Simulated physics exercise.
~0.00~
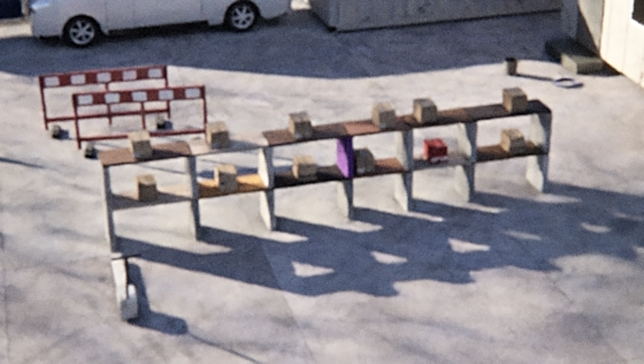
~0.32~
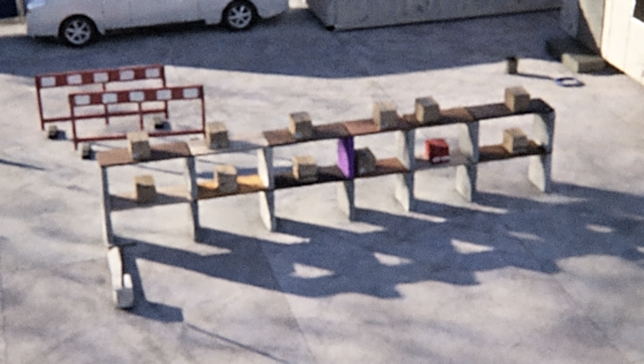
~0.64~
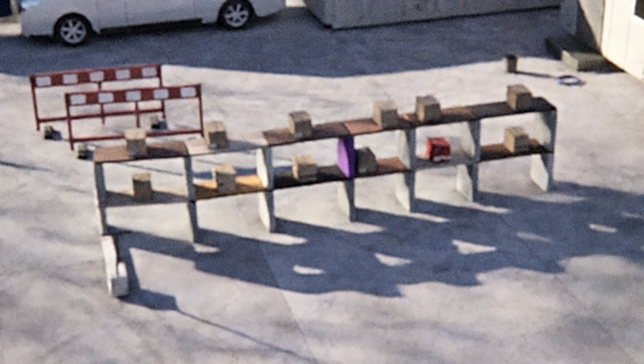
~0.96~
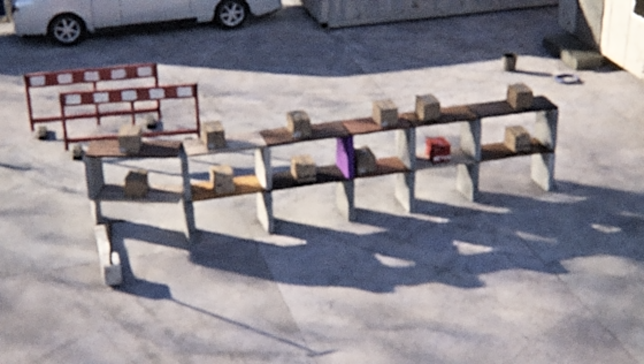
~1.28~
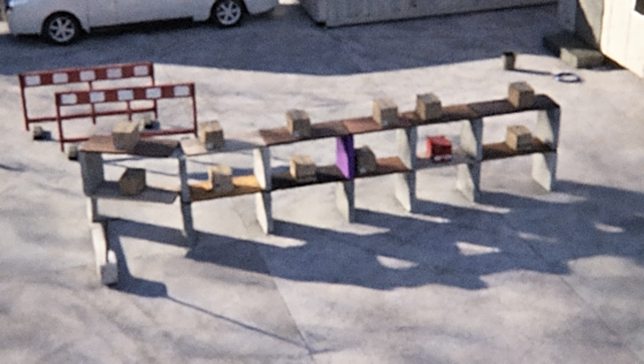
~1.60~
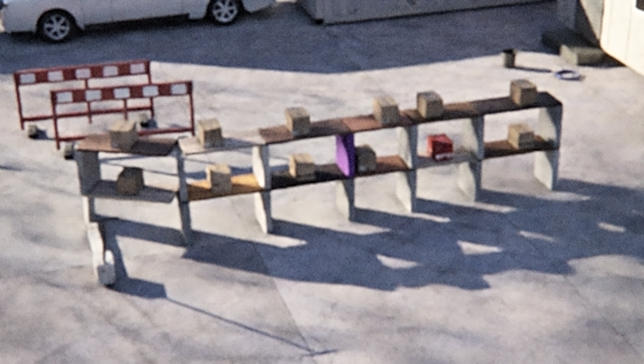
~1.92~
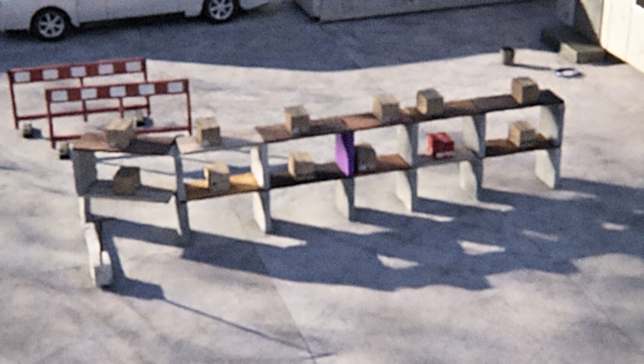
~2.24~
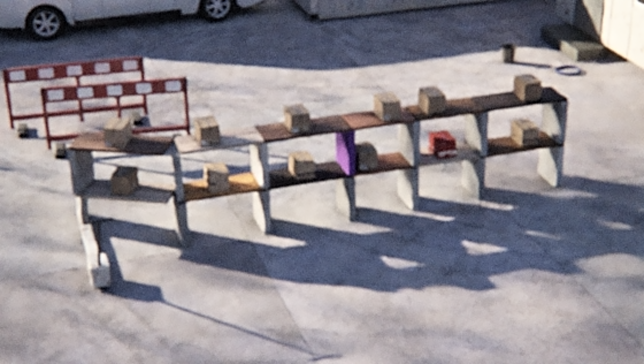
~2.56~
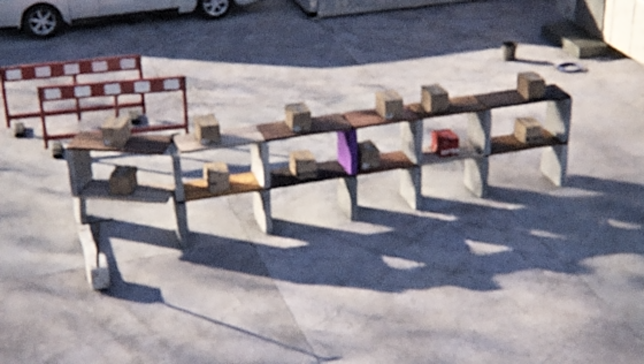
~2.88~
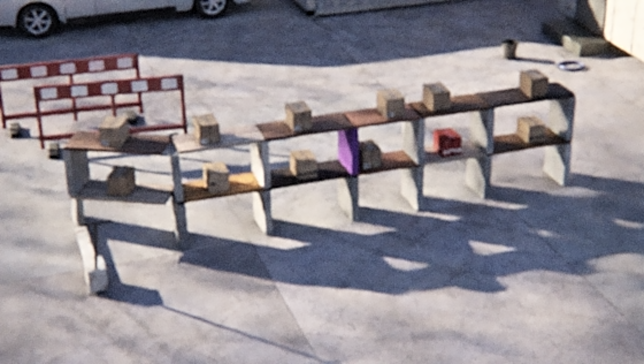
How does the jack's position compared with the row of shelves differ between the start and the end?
At the start the jack lay a little in front of the left end of the row. By the end it had moved in and was resting right up against the base of the leftmost upright.
